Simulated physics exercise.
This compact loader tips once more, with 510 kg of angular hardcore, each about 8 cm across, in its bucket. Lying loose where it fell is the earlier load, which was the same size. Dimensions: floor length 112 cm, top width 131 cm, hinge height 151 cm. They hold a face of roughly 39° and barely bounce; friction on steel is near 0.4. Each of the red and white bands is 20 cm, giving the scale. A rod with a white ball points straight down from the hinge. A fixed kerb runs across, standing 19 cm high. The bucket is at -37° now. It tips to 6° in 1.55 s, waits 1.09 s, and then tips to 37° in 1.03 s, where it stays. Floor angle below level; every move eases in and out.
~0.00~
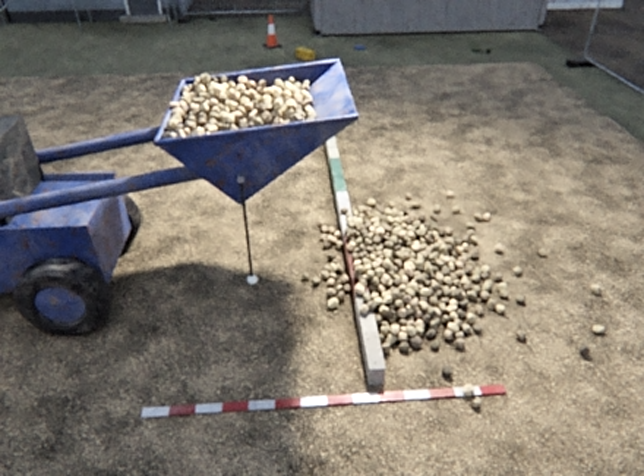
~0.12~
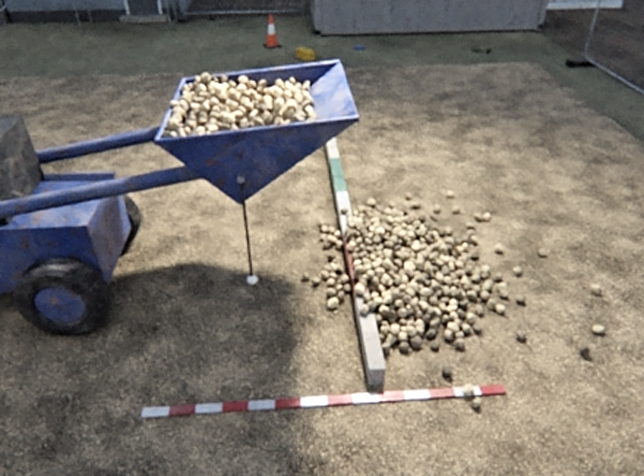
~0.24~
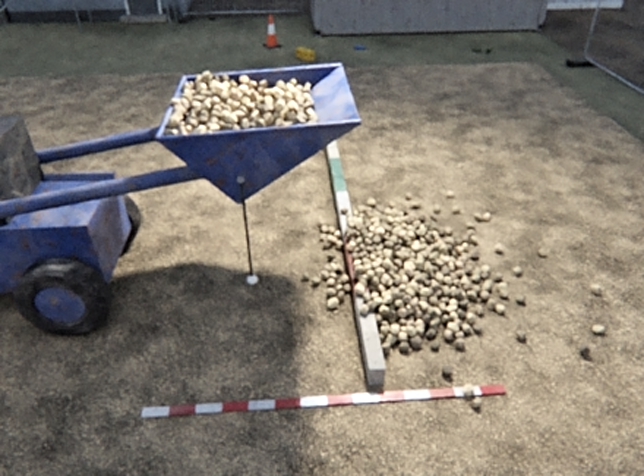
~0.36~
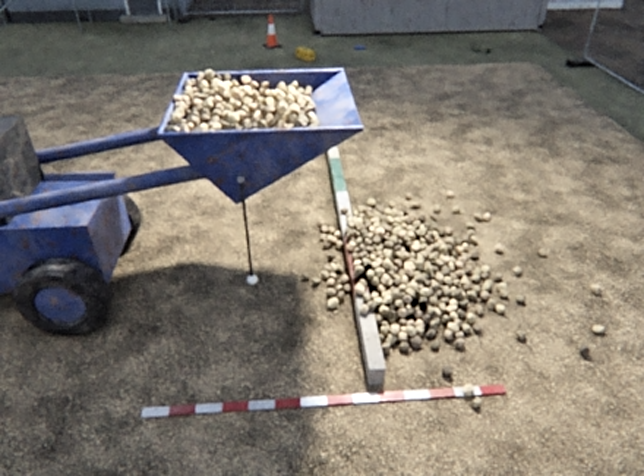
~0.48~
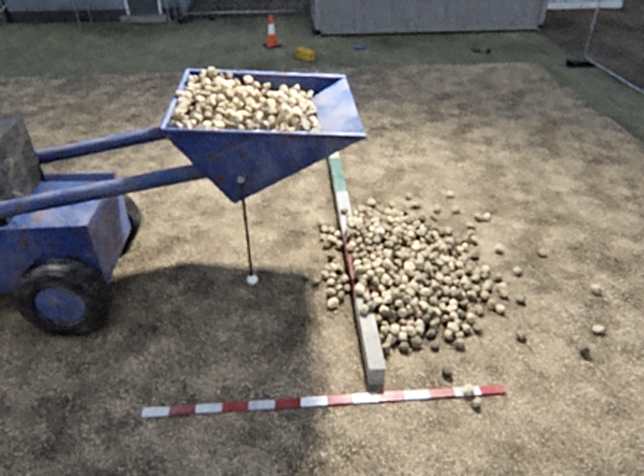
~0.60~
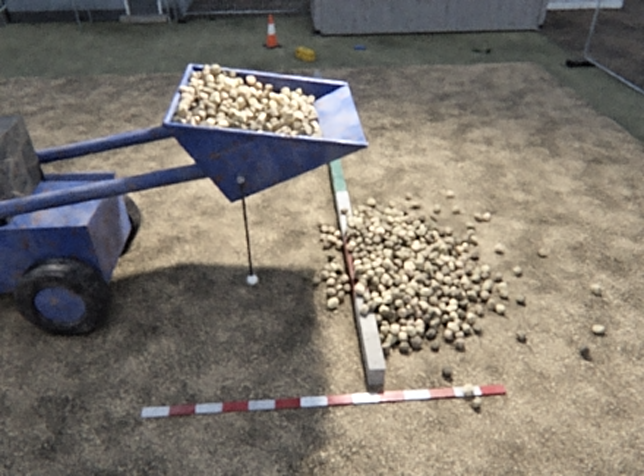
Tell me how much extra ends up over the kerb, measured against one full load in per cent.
The extra comes to about 57 percent of a load.
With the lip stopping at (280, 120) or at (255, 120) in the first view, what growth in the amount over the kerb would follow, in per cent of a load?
Roughly 0 and 0 per cent, in that order.
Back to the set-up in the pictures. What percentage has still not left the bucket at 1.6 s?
It holds some 100 per cent.
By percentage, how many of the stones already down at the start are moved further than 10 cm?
Close to 5 in a hundred of them.
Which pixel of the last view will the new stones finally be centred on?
They settle centred around (367, 255).
After 1.2 s the floor is at -1°; in per cent of one load, 100 in the bucket, 8 on this side of the kerb, 92 over the kerb; the foremost stones are at (533, 267).
After 1.6 s the floor is at 6°; in per cent of one load, 100 in the bucket, 8 on this side of the kerb, 92 over the kerb; the foremost stones are at (533, 267).
After 4.1 s the floor is at 37°; in per cent of one load, 29 in the bucket, 50 on this side of the kerb, 121 over the kerb; the foremost stones are at (533, 267).
After 6.9 s the floor is at 37°; in per cent of one load, 0 in the bucket, 51 on this side of the kerb, 149 over the kerb; the foremost stones are at (540, 277). Net gain over the kerb, 57.
